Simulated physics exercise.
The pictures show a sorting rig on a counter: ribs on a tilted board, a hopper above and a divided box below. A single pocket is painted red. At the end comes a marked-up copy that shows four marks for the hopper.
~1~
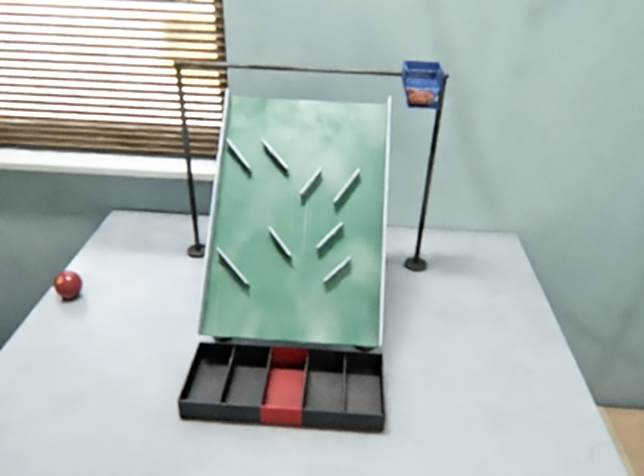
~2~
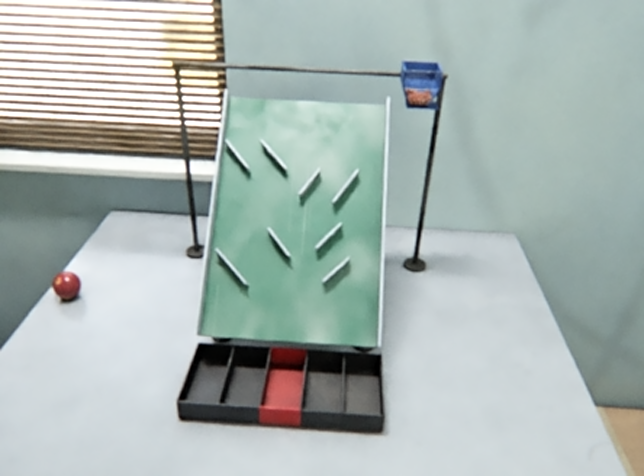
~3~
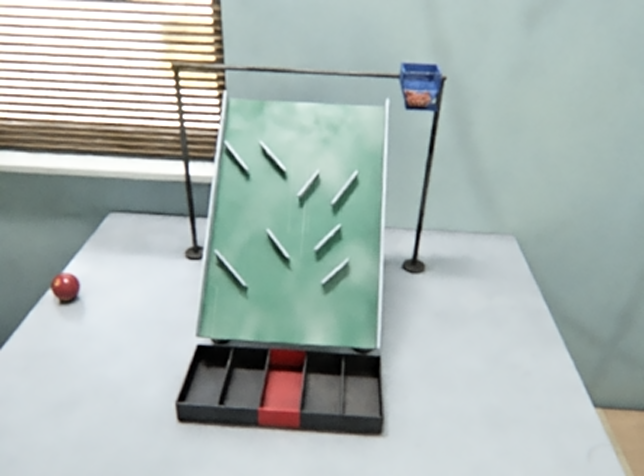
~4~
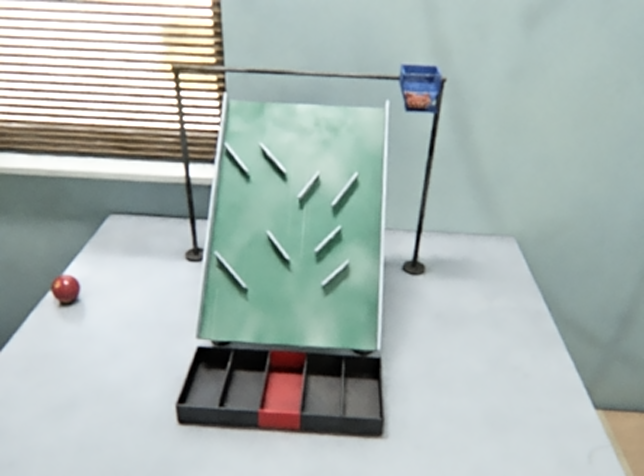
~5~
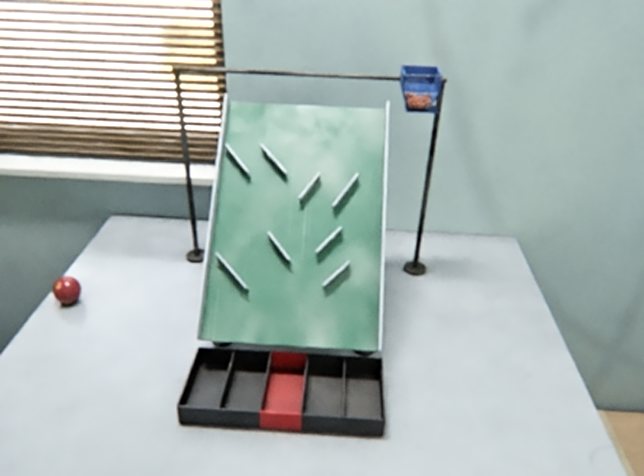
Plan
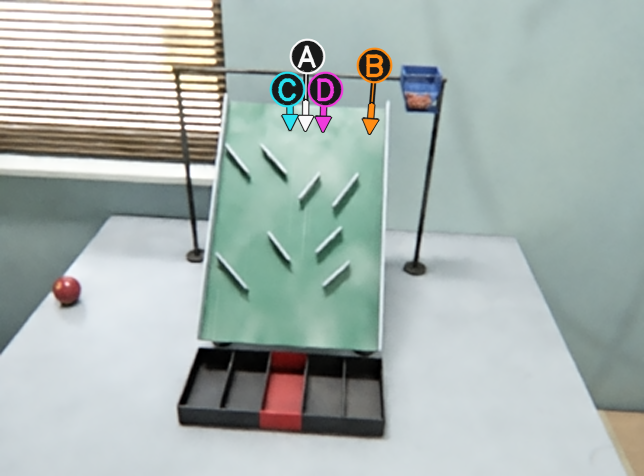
Nothing moves except the view itself, which shifts very faintly, as if from a barely unsteady camera looking slightly down on a pale counter beside a window blind. A tilted green board with slanted ribs stands at the centre, a black divided box with one red pocket below it. A blue hopper holding reddish pellets hangs at upper right from a dark frame, and a red ball rests at left.
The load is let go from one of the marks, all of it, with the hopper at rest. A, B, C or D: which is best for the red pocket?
Choose D.
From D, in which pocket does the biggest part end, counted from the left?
The third.
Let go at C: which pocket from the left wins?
It is the fourth one.
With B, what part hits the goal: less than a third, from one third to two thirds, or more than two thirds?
Mark B gives less than a third.
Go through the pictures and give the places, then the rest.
The first picture shows hopper at (419, 96), clay pellets, door shut.
The second picture shows ribs (226, 140) to (248, 168), (261, 140) to (286, 168), (299, 194) to (320, 168).
The third picture shows ribs (332, 203) to (357, 171), (268, 229) to (289, 257), (315, 249) to (340, 224).
The fourth picture shows ribs (215, 252) to (245, 286), (323, 284) to (349, 261).
The fifth picture shows red pocket at (280, 420), number 3 of 5 from the left.
On the marked copy, mark A meets the board at (305, 125); mark B meets the board at (369, 128); mark C meets the board at (290, 124); mark D meets the board at (323, 126).
Choosing A, about a quarter in the red pocket, most in other pockets.
Choosing B, a small part in the red pocket, most in other pockets.
Choosing C, a small part in the red pocket, most in other pockets.
Choosing D, most in the red pocket, about a quarter in other pockets.
